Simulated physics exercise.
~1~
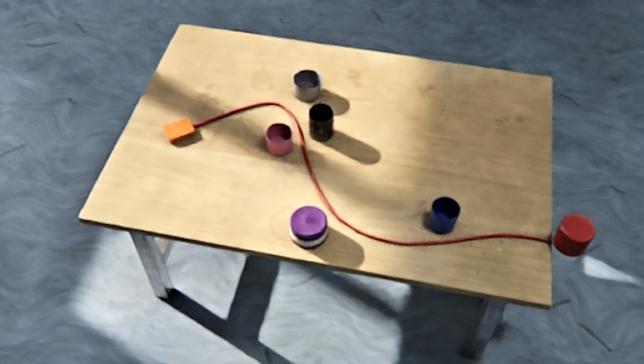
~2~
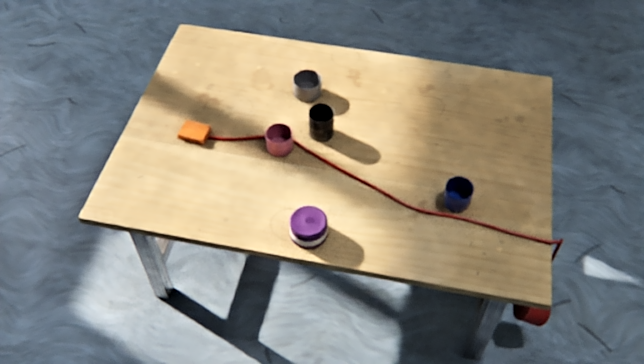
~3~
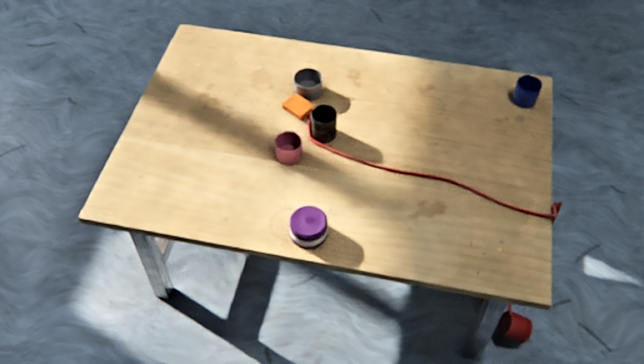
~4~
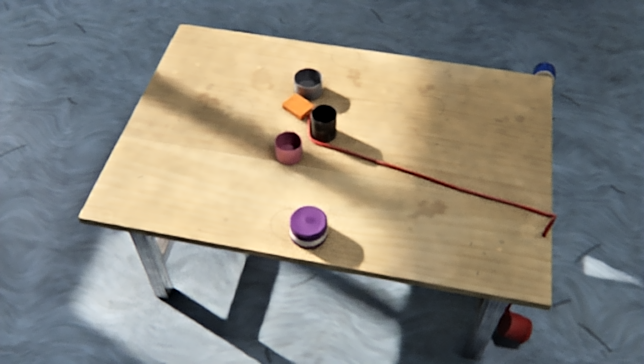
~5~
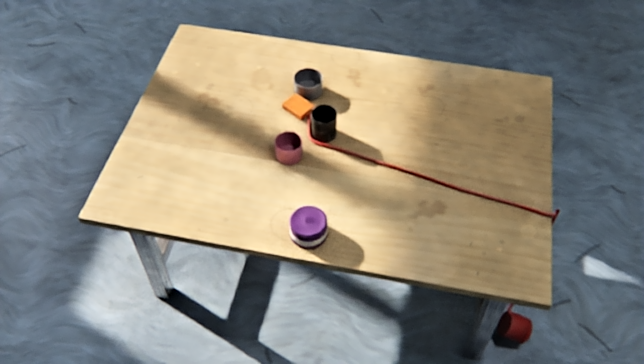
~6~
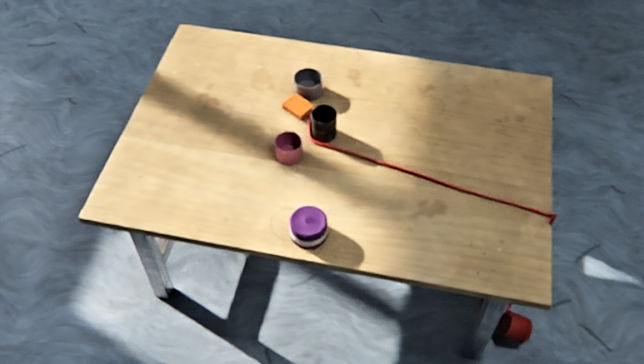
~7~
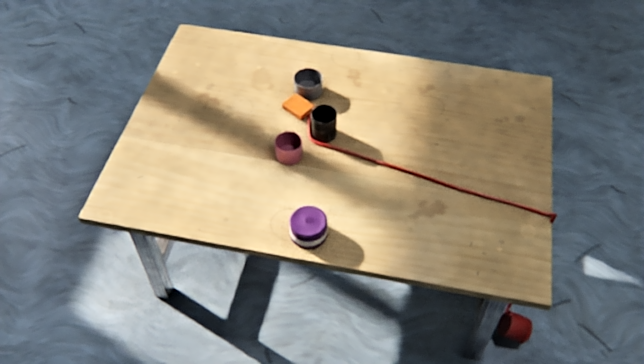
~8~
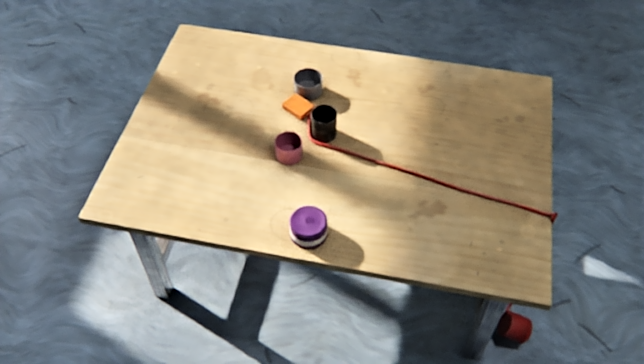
A red speaker hangs in the air just off the right edge of a pale wooden table, seen from above at an angle, joined by a curving red cable to an orange phone at the left. Pink, grey and black cups stand near the middle, with a purple canister toward the front and a blue mug at the right. The speaker drops, and the cable pulls straight, dragging the phone rightward and sweeping the mug toward the far right corner. The pink cup shifts slightly as the phone stops by the black cup. The mug goes over the edge, while the speaker stays hanging below the tabletop.
